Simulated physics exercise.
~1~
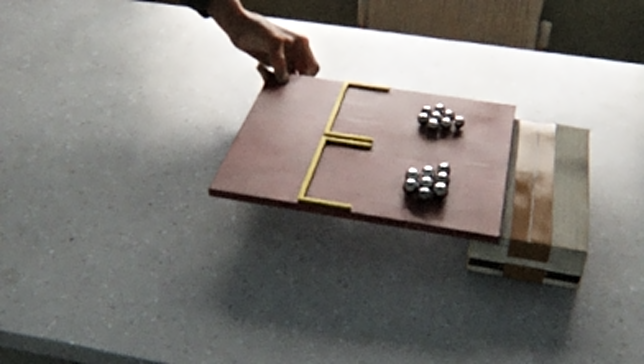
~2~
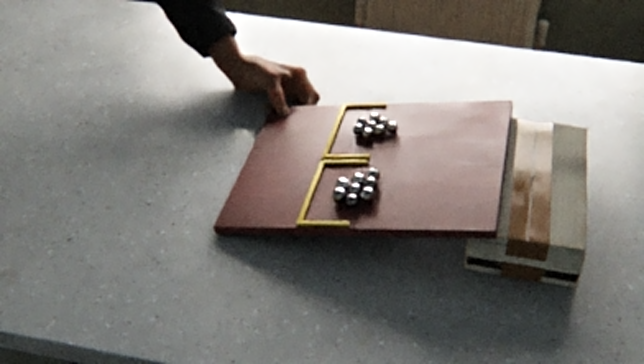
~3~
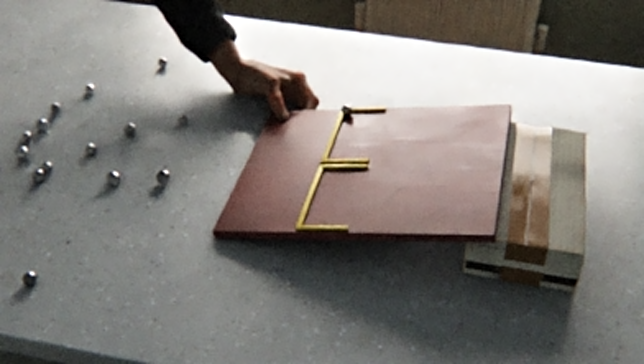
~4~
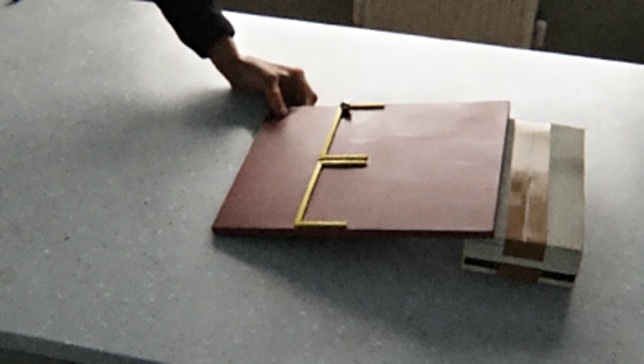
On a speckled grey counter, a hand holds the left end of a dark red board level, its right end resting on a taped box. Two clusters of small shiny metal balls sit on the board, to the right of two yellow bracket-shaped strips. The hand lowers its end to the counter, and both clusters slide left down the slope towards the strips. The balls get past the strips and scatter across the counter to the left. Finally they are gone from view, except for a small dark remnant at the farther strip, while the hand stays on the tilted board.
